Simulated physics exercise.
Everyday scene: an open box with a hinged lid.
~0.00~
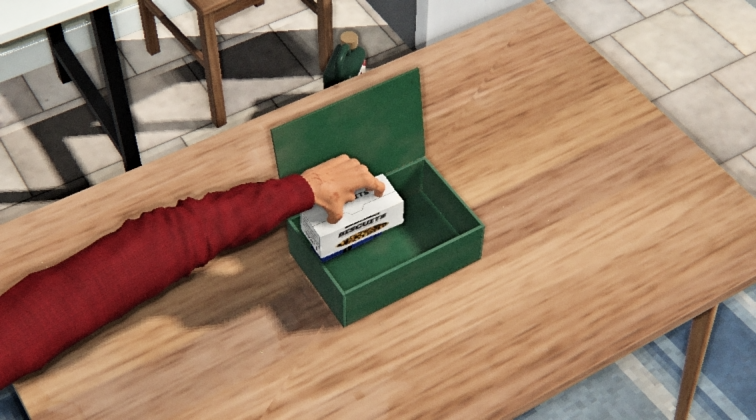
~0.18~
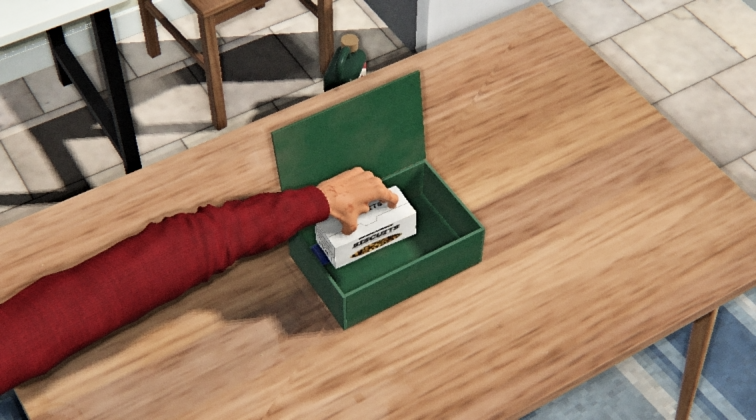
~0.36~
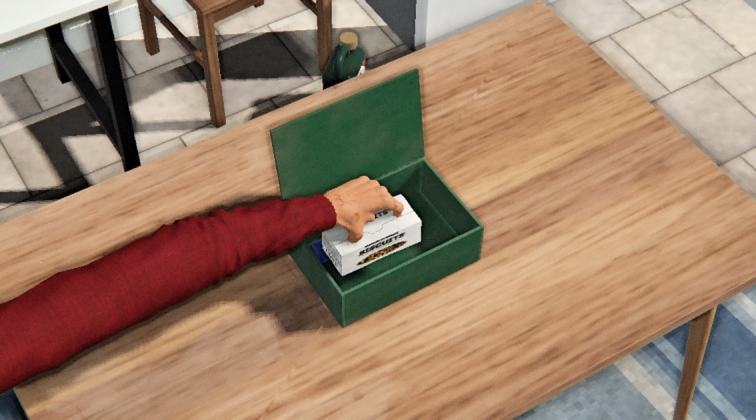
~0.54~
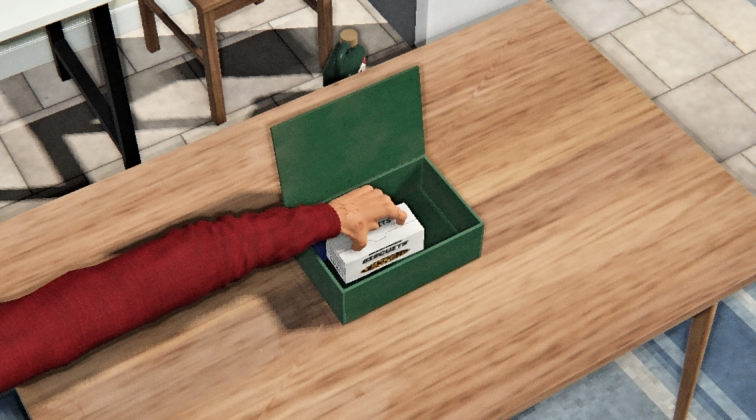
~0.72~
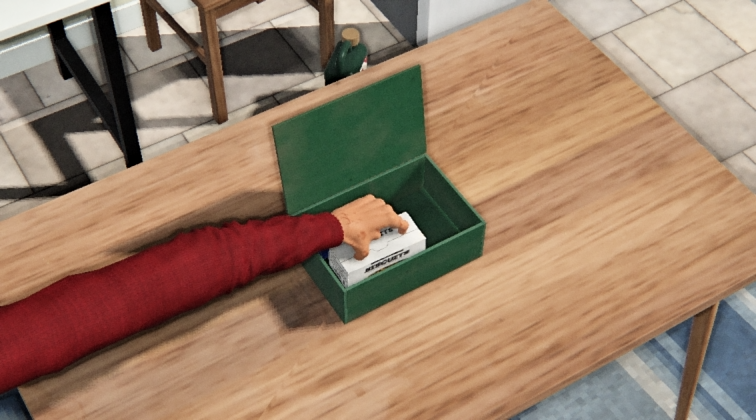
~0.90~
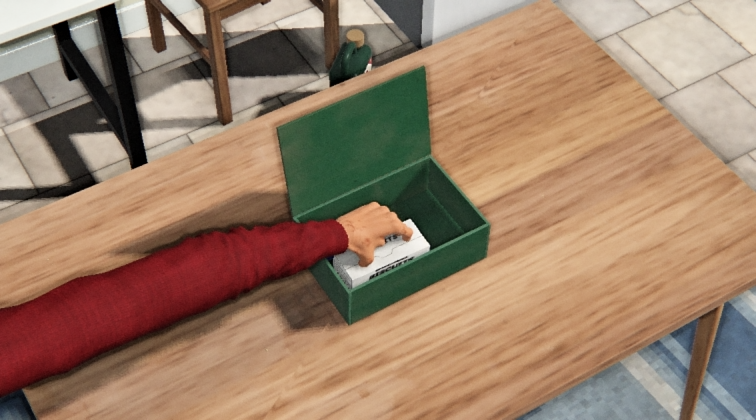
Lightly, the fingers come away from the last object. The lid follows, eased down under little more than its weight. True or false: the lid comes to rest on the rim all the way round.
True.
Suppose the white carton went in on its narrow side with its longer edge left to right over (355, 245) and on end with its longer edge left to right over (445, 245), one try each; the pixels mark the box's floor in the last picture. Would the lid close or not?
The lid settles down with the first placement and is blocked with the second.
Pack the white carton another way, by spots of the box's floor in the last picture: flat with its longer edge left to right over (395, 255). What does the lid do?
After that, the lid lies down snugly.
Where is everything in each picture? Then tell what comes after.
The first frame shows coming down; white carton (352, 216).
The second frame shows coming down; white carton (366, 227).
The third frame shows coming down; white carton (372, 235).
The fourth frame shows coming down; white carton (375, 243).
The fifth frame shows coming down; white carton (377, 252).
The sixth frame shows put in, still held; white carton (382, 259).
Around 2.30 s, lid 72° above the rim.
Around 2.80 s, lid 31° above the rim.
Finally (3.6 s), lid shut; both still in place. Final places as the last picture's camera would see them, white carton near (382, 259).
